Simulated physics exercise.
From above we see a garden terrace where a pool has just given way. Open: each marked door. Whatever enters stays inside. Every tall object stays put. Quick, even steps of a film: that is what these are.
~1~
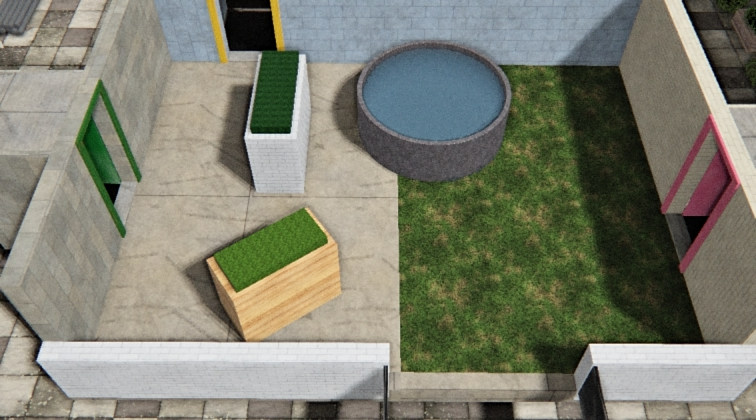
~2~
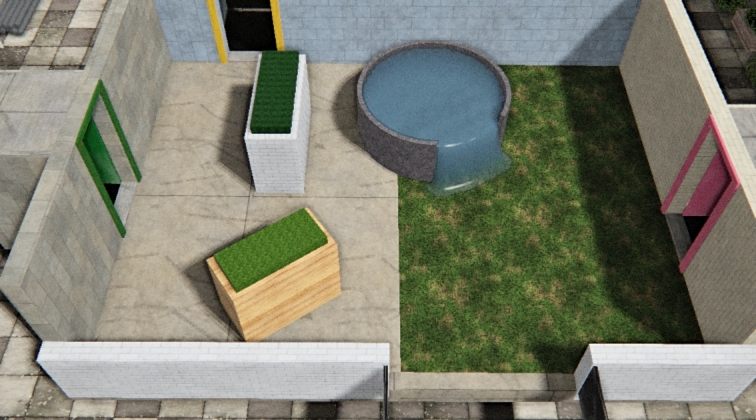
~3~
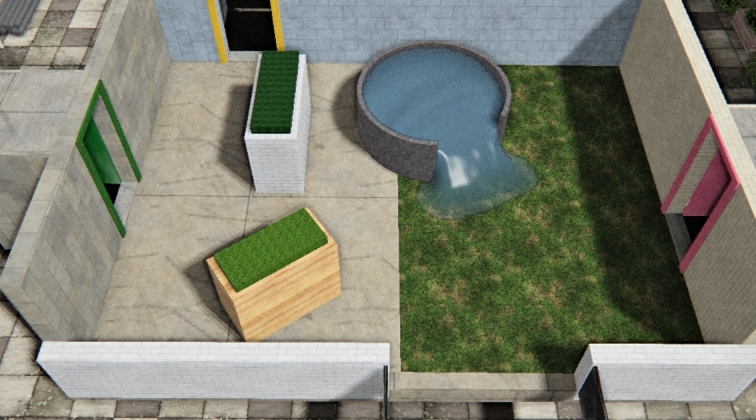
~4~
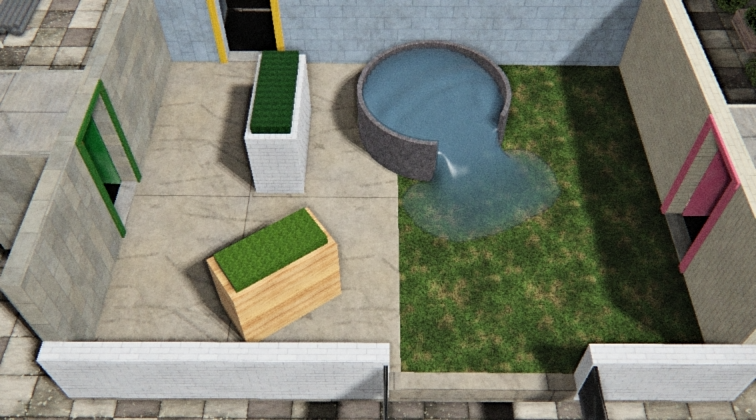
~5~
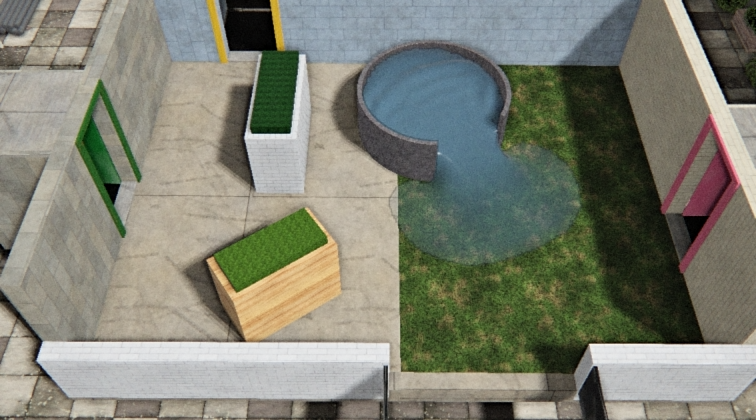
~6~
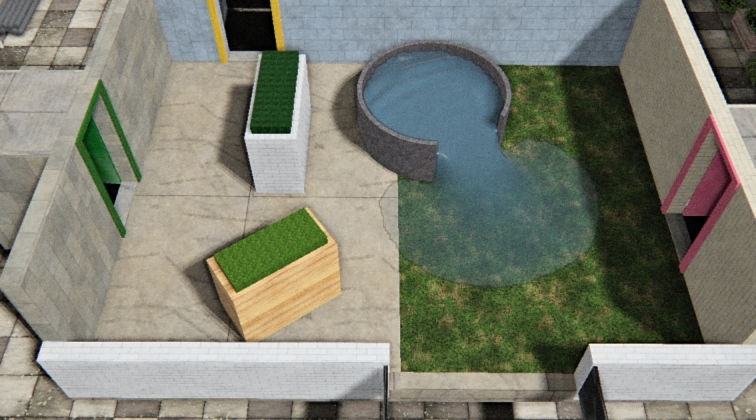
Water sits still in a round, dark-walled pool on a walled terrace, then pours through a gap at the pool's front right. It spreads over the grass toward the viewer and to the right, widening into a thin, rounded sheet that also edges left onto the paving, while the two grass-topped planters stay put.
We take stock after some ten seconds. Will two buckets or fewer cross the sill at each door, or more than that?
My prediction: The pink door sees more than two pails; the yellow door sees two pails or less; the green door sees two pails or less.
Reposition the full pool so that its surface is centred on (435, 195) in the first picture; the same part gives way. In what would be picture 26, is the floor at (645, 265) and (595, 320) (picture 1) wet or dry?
Result: Inundated; inundated.
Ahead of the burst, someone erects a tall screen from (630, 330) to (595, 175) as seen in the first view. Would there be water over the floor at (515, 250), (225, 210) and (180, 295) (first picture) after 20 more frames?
Outcome per location, in sequence: Soaking, unsoaked, unsoaked.
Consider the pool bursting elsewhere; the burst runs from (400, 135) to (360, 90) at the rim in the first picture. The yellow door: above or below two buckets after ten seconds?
Yellow: Falls short.
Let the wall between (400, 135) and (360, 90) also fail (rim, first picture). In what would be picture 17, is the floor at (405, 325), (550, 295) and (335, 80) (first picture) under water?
Soaked, untouched, soaked.
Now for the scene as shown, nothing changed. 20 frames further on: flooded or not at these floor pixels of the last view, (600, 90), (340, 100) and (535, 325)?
Point by point: Not yet wet, not yet wet, inundated.
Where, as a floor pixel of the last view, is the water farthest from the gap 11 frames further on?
The front's farthest point is close to (711, 374).
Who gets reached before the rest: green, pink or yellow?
I'd go with the pink-painted one.
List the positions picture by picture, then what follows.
The first picture shows still water in the pool at (434, 93).
In the second picture, the front is at (431, 188), out from the gap at (471, 159).
In the third picture, water pours out at (471, 161) and has run to (436, 213).
In the fourth picture, water pours out at (471, 162) and has run to (552, 195).
In the fifth picture, the front is at (566, 225), out from the gap at (471, 162).
In the sixth picture, the front is at (568, 259), out from the gap at (471, 162).
A moment on, water covers 30 % of the floor; the pink door not reached, the yellow door not reached, the green door not reached.
Next, water covers 40 % of the floor; the pink door over two buckets in, the yellow door not reached, the green door not reached.
Then, water covers 45 % of the floor; the pink door far over two buckets in, the yellow door not reached, the green door not reached.
Later, water covers 55 % of the floor; the pink door far over two buckets in, the yellow door not reached, the green door not reached.
In the end, water covers 65 % of the floor; the pink door far over two buckets in, the yellow door not reached, the green door not reached.
